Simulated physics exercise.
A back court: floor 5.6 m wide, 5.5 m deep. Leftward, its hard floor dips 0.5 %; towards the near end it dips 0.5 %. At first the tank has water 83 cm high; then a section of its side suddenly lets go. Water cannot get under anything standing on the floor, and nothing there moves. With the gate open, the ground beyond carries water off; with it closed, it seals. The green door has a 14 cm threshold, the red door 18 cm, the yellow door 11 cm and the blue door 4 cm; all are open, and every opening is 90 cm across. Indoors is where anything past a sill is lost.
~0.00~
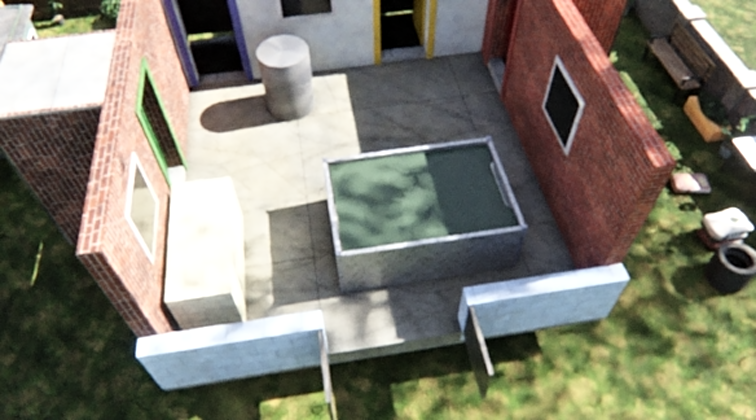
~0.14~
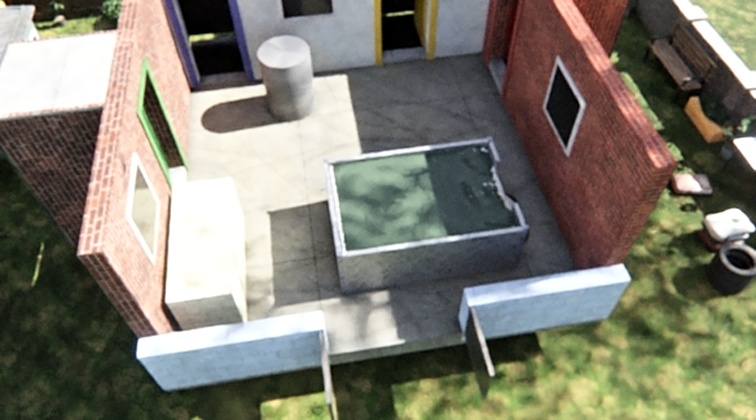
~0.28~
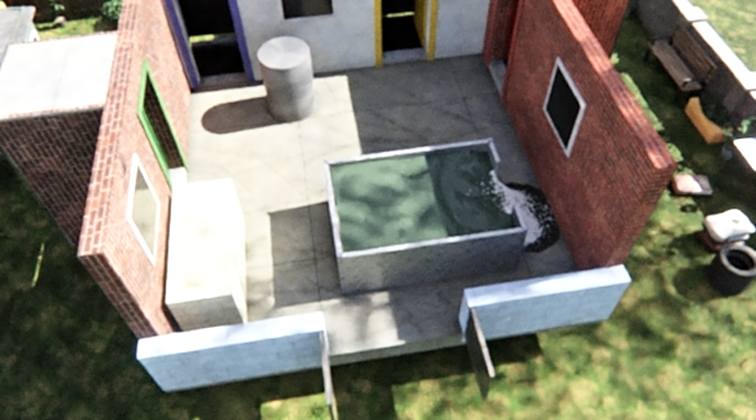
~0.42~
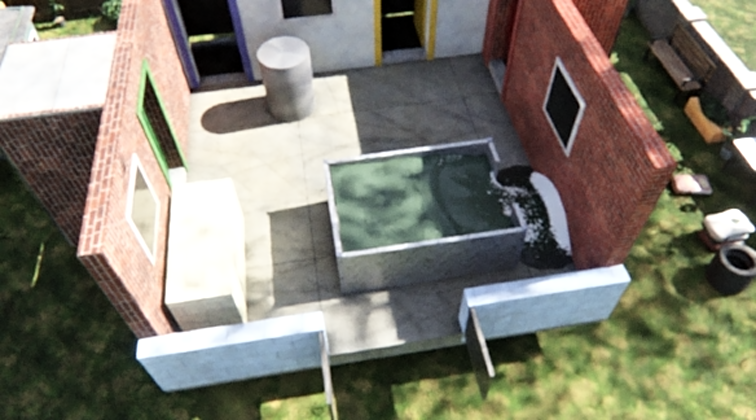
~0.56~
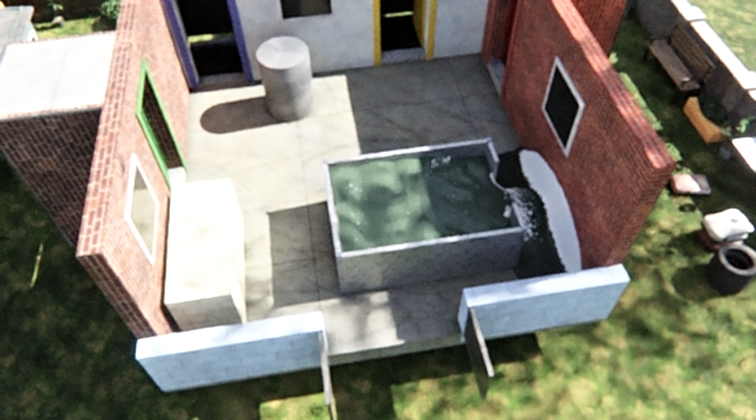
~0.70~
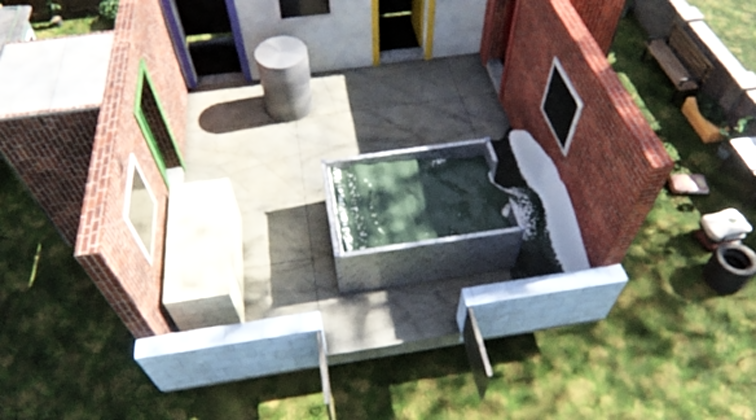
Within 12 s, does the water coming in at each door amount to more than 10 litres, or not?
At the green door: Not more than 10 litres. At the red door: Not more than 10 litres. At the yellow door: More than 10 litres. At the blue door: More than 10 litres.
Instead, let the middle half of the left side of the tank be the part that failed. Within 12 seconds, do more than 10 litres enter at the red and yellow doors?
For red, too little; for yellow, too little.
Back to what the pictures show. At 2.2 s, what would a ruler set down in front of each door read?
Depths in centimetres - green: 0, red: 6, yellow: 18, blue: 0.
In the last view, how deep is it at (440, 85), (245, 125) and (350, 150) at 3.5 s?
Approximately 3, 0 and 1 centimetres, going through them in turn.
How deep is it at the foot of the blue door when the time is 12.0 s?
About 9.0 centimetres.
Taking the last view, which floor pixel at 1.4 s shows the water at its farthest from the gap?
Near (480, 55).
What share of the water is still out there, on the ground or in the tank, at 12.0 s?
78 %.
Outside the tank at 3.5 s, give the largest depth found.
About 41 cm.
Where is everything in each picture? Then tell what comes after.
The tank at (419, 196) is whole and still, 83 cm deep, in the first picture.
The front is at a hidden place, 0.5 m from the gap at (498, 207); 0.2 m2 of floor is under water; 83 cm left at the back of the tank, in the second picture.
The front is at (548, 203), 0.9 m from the gap at (498, 210); 0.8 m2 of floor is under water; 83 cm left at the back of the tank, in the third picture.
The front is at (534, 171), 1.2 m from the gap at (498, 210); 1.4 m2 of floor is under water; 83 cm left at the back of the tank, in the fourth picture.
Water pours out at (497, 209) and has run 1.6 m, to (524, 150); typically 12 cm deep outside, 82 cm at the tank's back, in the fifth picture.
Water pours out at (496, 209) and has run 2.0 m, to (513, 130); typically 11 cm deep outside, 73 cm at the tank's back, in the sixth picture.
After 1.4 s water covers 30 % of the floor and is deepest (60 cm) near (539, 216); green door not reached, red door 4 cm at the sill, 0 L in, yellow door not reached, blue door not reached.
After 2.2 s water covers 50 % of the floor and is deepest (51 cm) near (586, 295); green door not reached, red door 6 cm at the sill, 0 L in, yellow door 18 cm at the sill, 6 L in, blue door not reached.
After 3.5 s water covers 65 % of the floor and is deepest (41 cm) near (177, 362); green door not reached, red door 4 cm at the sill, 0 L in, yellow door 17 cm at the sill, 43 L in, blue door 4 cm at the sill, 0 L in.
After 7.0 s water covers 95 % of the floor and is deepest (22 cm) near (586, 295); green door 11 cm at the sill, 0 L in, red door 7 cm at the sill, 0 L in, yellow door 9 cm at the sill, 63 L in, blue door 11 cm at the sill, 20 L in.
After 12.0 s water covers 100 % of the floor and is deepest (14 cm) near (185, 169); green door 11 cm at the sill, 1 L in, red door 7 cm at the sill, 0 L in, yellow door 7 cm at the sill, 63 L in, blue door 9 cm at the sill, 123 L in.
